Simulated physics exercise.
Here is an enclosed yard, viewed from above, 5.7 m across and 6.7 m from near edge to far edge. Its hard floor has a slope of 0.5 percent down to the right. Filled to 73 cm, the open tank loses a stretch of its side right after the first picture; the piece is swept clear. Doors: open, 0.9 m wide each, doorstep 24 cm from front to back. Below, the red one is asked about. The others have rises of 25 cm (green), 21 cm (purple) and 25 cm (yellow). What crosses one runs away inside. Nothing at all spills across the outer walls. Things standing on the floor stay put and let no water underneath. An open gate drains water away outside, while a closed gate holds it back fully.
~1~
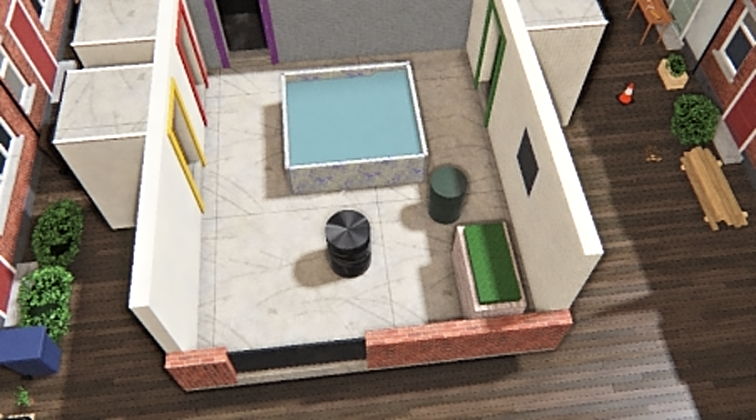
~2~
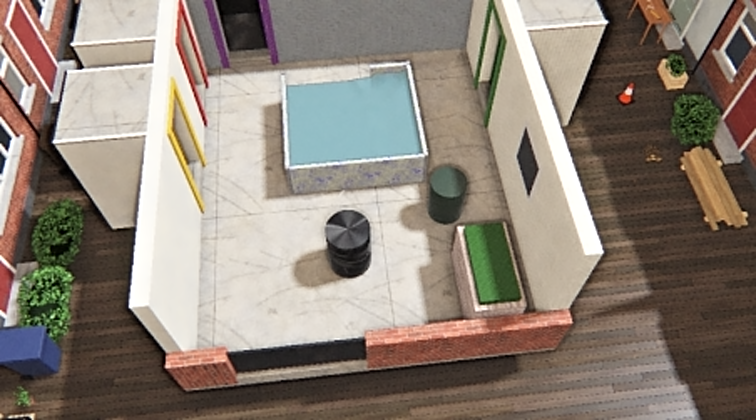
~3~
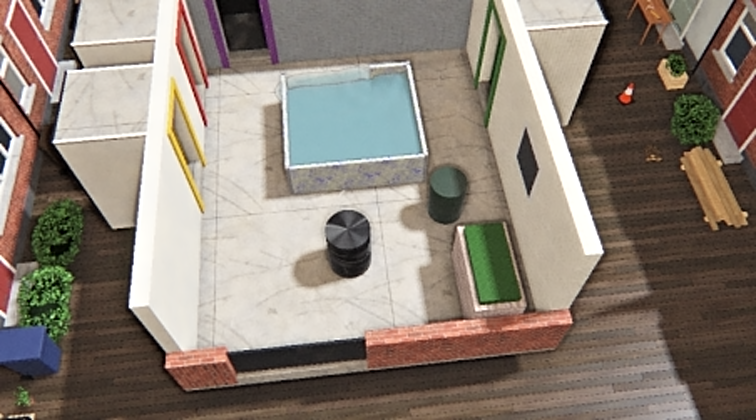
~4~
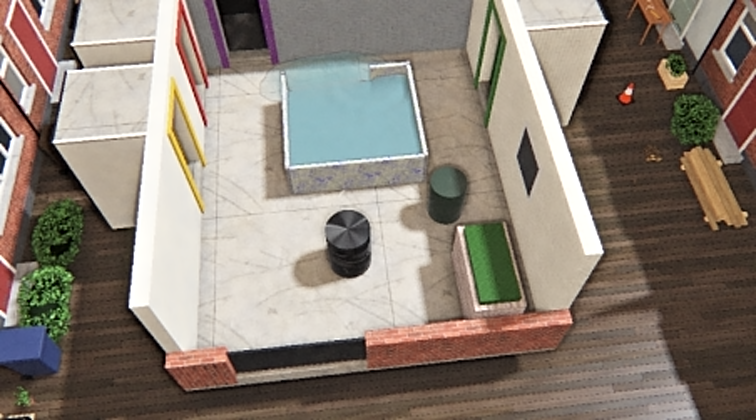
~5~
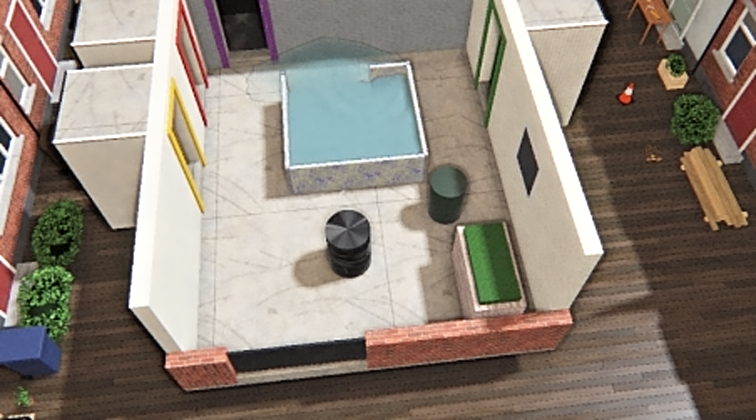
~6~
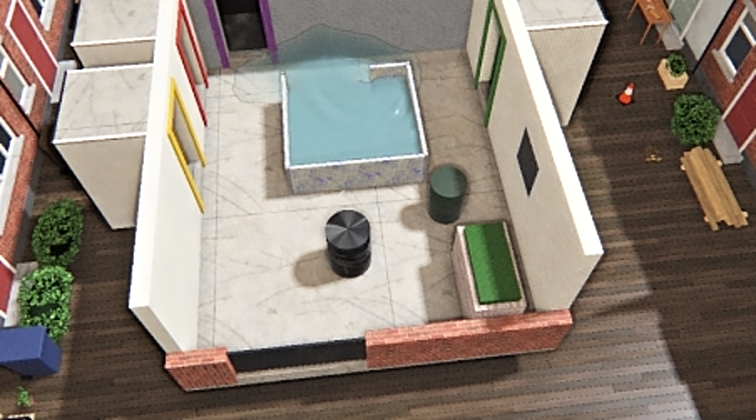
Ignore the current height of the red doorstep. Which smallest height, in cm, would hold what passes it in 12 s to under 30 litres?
It would have to be roughly 31 cm high.
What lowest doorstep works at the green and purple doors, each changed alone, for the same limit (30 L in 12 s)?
You'd want some 16 cm at green and some 25 cm at purple.
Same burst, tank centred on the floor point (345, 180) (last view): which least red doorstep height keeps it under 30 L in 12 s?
That setup calls for roughly 26 cm.
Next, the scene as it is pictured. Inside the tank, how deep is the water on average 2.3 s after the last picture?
Around 28 cm on average.
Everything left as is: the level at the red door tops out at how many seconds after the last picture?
Approximately 1.8 s.
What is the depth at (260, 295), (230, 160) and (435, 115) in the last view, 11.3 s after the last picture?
In that order: 10, 12 and 8 cm.
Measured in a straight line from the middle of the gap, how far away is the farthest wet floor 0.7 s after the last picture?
About 3.2 m.
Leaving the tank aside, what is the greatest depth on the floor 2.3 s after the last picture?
40 cm.
Then, 0.7 s after the last picture water covers 20 % of the floor, deepest (58 cm) near (325, 66); 11 cm at the red door, 0 litres in over its 17 cm doorstep.
Then, 2.3 s after the last picture water covers 55 % of the floor, deepest (40 cm) near (208, 69); 33 cm at the red door, 116 litres in over its 17 cm doorstep.
Then, 11.3 s after the last picture water covers 100 % of the floor, deepest (17 cm) near (364, 350); 7 cm at the red door, 182 litres in over its 17 cm doorstep.
At the red door as built, the water peaked near 35 cm, 1.9 s after the last picture.
With a doorstep of 25.5 cm, 71 litres would have come in within the 12 s; with 34.5 cm, 17 litres. So under 30 litres takes about 31 cm.
